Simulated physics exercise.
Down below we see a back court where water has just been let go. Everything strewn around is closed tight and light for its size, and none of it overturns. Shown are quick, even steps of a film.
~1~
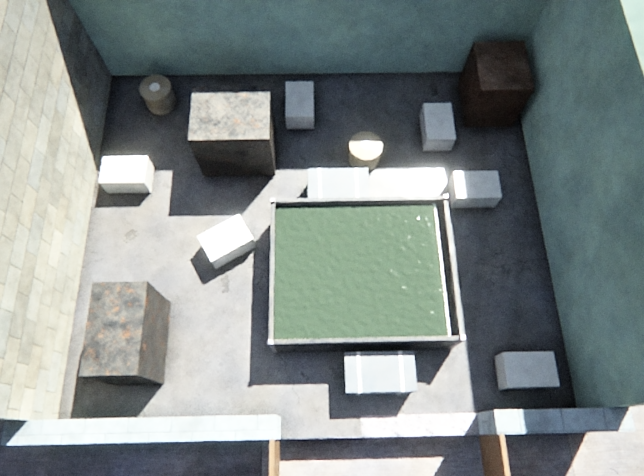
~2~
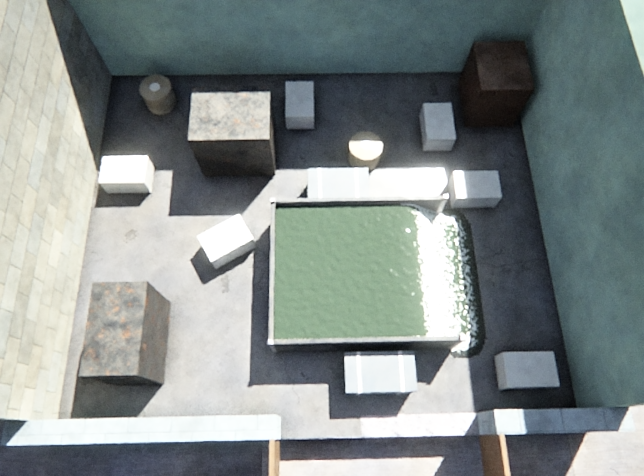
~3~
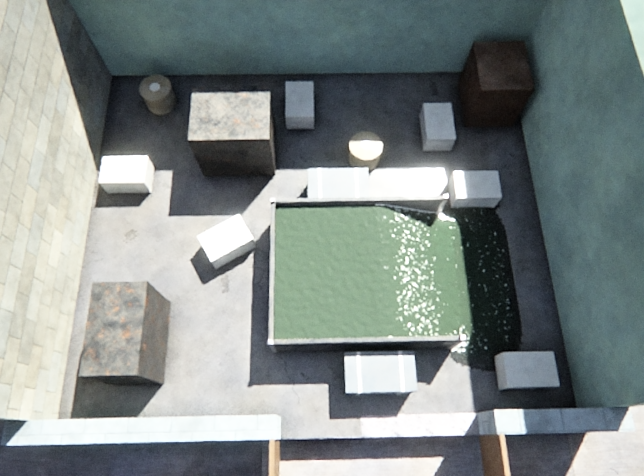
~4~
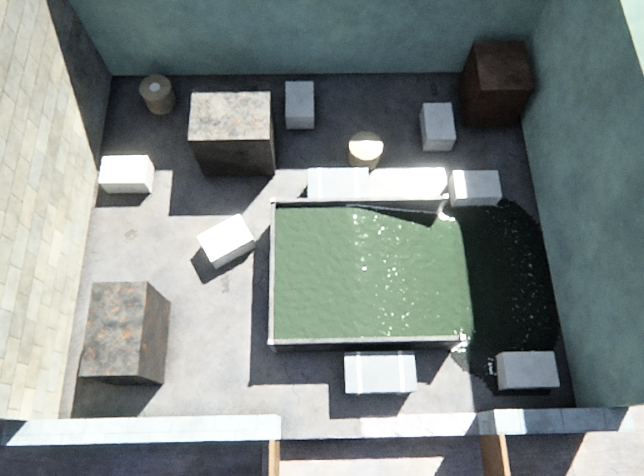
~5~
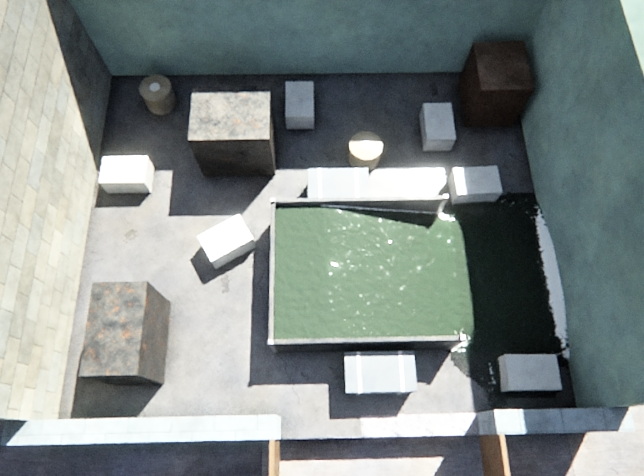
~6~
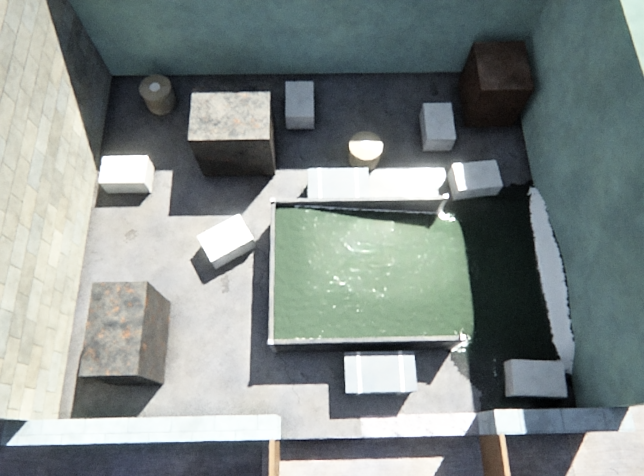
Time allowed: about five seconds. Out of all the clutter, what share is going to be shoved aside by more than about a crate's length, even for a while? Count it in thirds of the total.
The part that gets shoved well aside lies in the middle band.
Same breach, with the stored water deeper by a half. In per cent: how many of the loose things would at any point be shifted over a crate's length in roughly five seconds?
Something like 70 in a hundred of them.
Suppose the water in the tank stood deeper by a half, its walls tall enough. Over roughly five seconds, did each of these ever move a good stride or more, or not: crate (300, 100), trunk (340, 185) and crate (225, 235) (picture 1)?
Order as given: Displaced that much; not past it; not past it.
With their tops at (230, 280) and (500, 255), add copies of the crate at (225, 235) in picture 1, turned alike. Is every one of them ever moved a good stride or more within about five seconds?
Taking the two as listed, the first stopped before it and the second reached the mark.
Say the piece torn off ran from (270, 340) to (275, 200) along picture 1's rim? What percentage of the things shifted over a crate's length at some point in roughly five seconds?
Near 50 in a hundred.
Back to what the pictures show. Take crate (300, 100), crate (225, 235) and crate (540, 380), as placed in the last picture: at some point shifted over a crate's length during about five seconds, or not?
Here's how it goes one after another: Traveled a good way, remained close and traveled a good way.
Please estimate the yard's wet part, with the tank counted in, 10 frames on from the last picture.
My figure is about 35 percent.
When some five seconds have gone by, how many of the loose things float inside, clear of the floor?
It adds up to 4.
A moment on, 0 of 10 are well off their spots; 1 afloat.
Next, 2 of 10 are well off their spots; 1 afloat.
Later, 4 of 10 are well off their spots; 2 afloat.
In the end, 6 of 10 are well off their spots, and 6 have been at some point; 4 afloat.
